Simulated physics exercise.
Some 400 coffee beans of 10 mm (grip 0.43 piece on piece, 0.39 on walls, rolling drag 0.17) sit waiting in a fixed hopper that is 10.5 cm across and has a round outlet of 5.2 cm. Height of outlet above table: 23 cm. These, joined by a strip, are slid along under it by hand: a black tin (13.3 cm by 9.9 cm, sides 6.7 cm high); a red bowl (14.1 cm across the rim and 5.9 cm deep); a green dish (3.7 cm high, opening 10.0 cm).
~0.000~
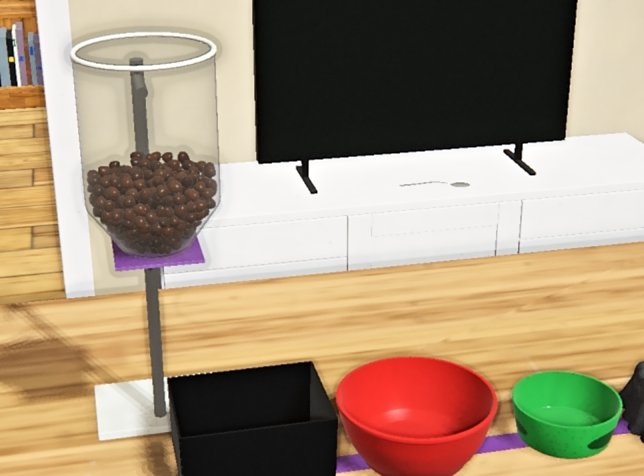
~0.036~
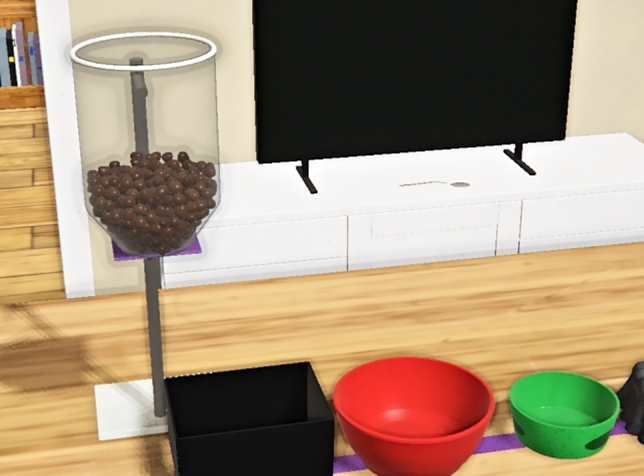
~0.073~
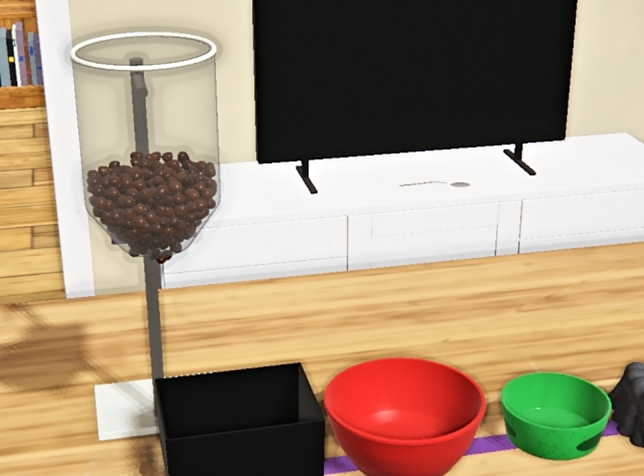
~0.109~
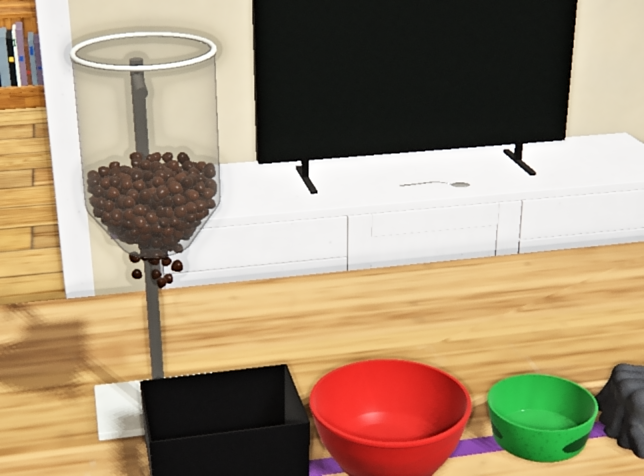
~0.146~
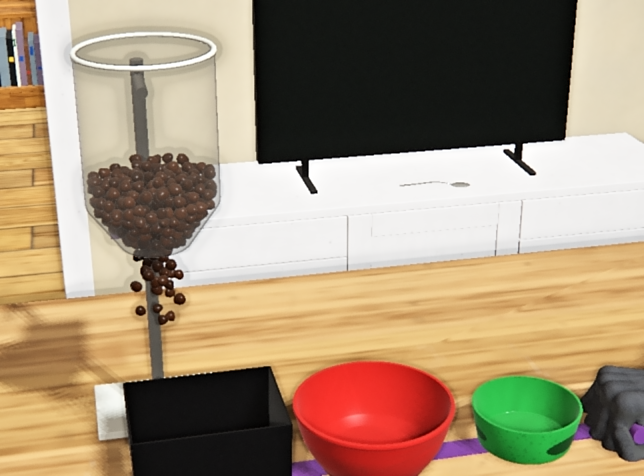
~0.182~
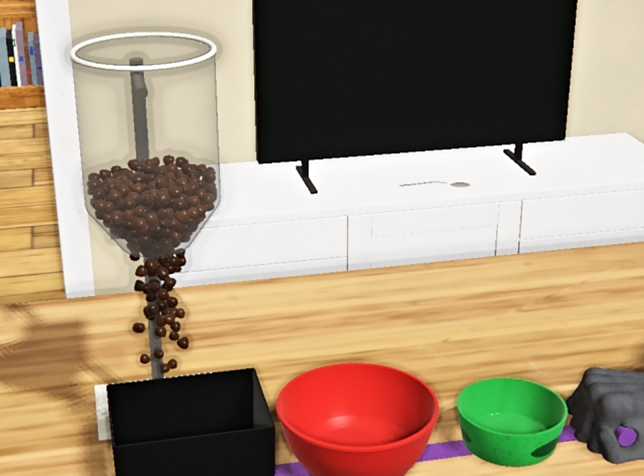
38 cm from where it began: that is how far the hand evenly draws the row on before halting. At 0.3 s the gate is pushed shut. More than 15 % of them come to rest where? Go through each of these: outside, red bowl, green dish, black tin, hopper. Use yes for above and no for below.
Outside everything: No; red bowl: No; green dish: No; black tin: Yes; hopper: Yes.
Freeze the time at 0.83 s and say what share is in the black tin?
Share arrived at that time: About 25 per cent.
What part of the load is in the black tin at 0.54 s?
It comes to near 25 in a hundred.
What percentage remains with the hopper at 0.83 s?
About 65 percent.
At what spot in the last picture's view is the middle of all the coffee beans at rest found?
Their centre ends up around (133, 226) in the last view.
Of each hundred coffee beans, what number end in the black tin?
I'd reckon close to 25 per cent.
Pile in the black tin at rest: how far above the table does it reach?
2.0 cm, give or take.
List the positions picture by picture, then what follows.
The first picture shows dishes slid 0.0 cm; 0 pieces falling; top of the load at (150, 159); black tin at (250, 398); red bowl at (416, 395); green dish at (567, 398).
The second picture shows dishes slid 0.3 cm; 0 pieces falling; top of the load at (150, 159).
The third picture shows dishes slid 1.1 cm; 0 pieces falling; top of the load at (150, 159).
The fourth picture shows dishes slid 2.5 cm; 13 pieces falling; top of the load at (150, 160).
The fifth picture shows dishes slid 4.0 cm; 26 pieces falling; top of the load at (151, 162).
The sixth picture shows dishes slid 5.5 cm; 46 pieces falling; top of the load at (135, 165); black tin at (188, 405); red bowl at (358, 403); green dish at (512, 405). They move about 42 cm a second.
After 0.54 s, red bowl 5 %, black tin 25 %, hopper 65 %; middle of all pieces on or above the table near (130, 312).
After 0.83 s, outside 5 %, red bowl 5 %, black tin 25 %, hopper 65 %; middle of all pieces on or above the table near (82, 320).
Then, at 1.10 s, outside 5 %, red bowl 5 %, black tin 25 %, hopper 65 %; middle of all pieces on or above the table near (54, 323).
After 1.36 s, outside 5 %, red bowl 5 %, black tin 25 %, hopper 65 %; middle of all pieces on or above the table near (53, 323).
By 1.6 s all is still; outside 5 %, red bowl 5 %, green dish 0 %, black tin 25 %, hopper 65 %.
